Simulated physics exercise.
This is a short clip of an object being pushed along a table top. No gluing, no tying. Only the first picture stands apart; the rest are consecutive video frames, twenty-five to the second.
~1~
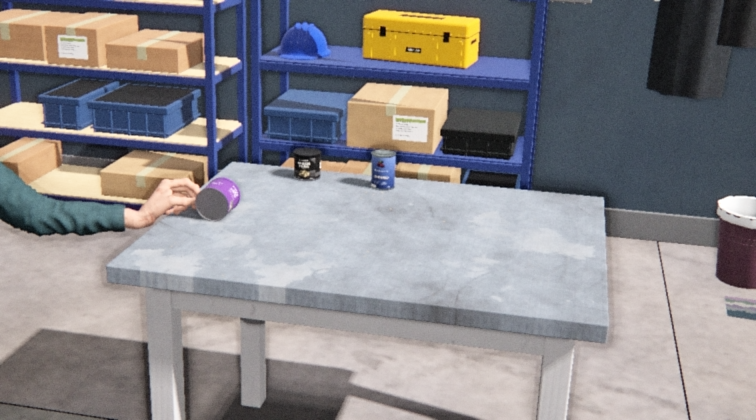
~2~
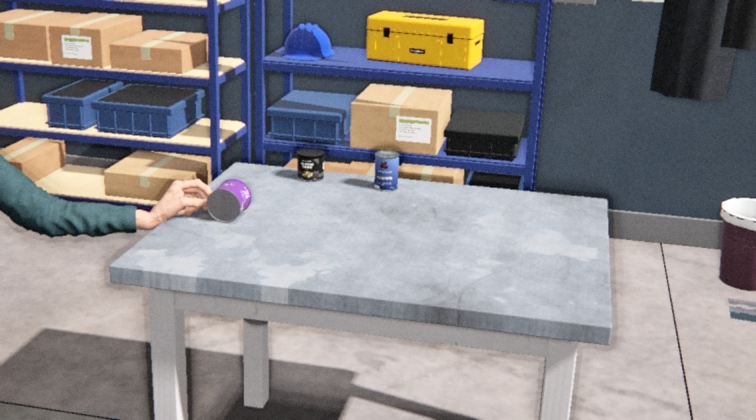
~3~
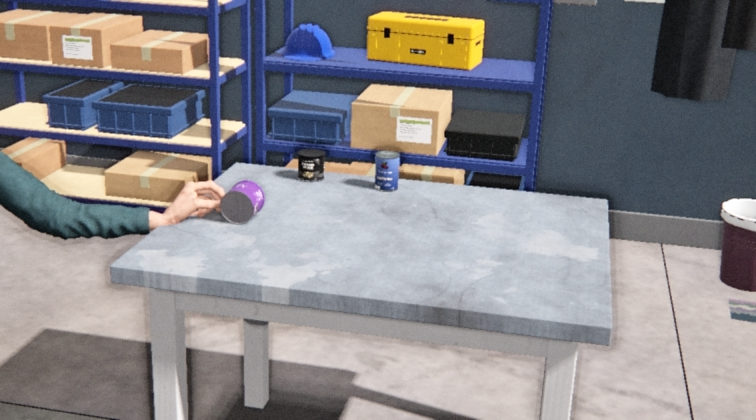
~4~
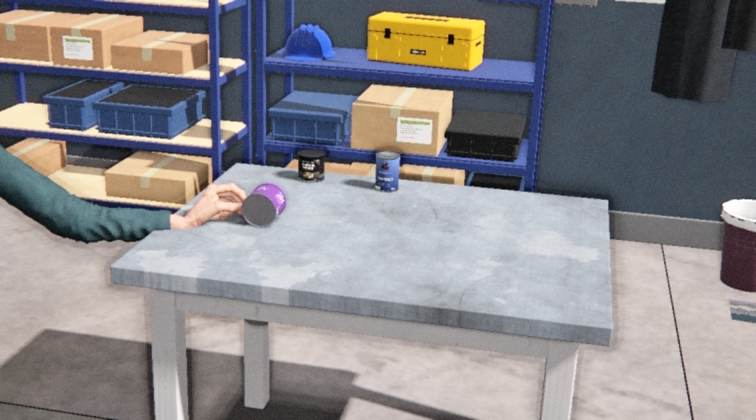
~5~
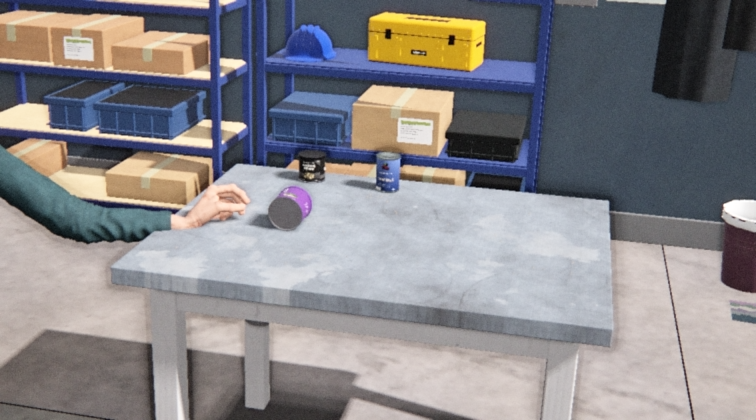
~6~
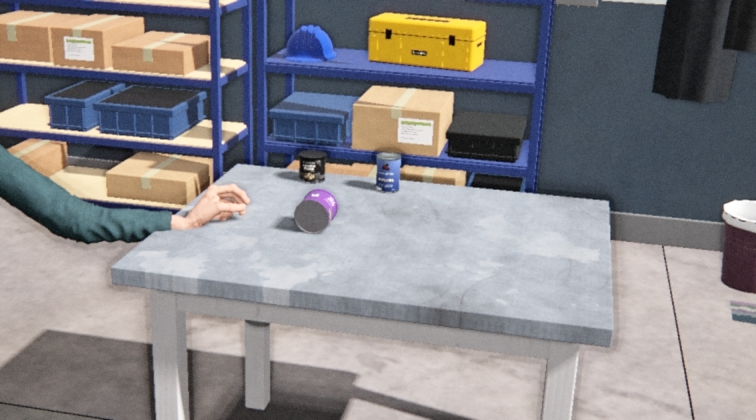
A hand pushes a purple tin rightward along a grey table, then releases it still rolling.
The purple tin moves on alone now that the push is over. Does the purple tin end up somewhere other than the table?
Yes, it ends up off the table.
Then, 0.20 s later than the last frame, purple tin moved well along near (442, 225).
Then, 0.40 s later than the last frame, purple tin moved well along near (563, 238).
Then, 0.70 s later than the last frame, purple tin now off the table.
Then, 0.90 s later than the last frame, things are still on the move.
When it is over, off the table, purple tin.
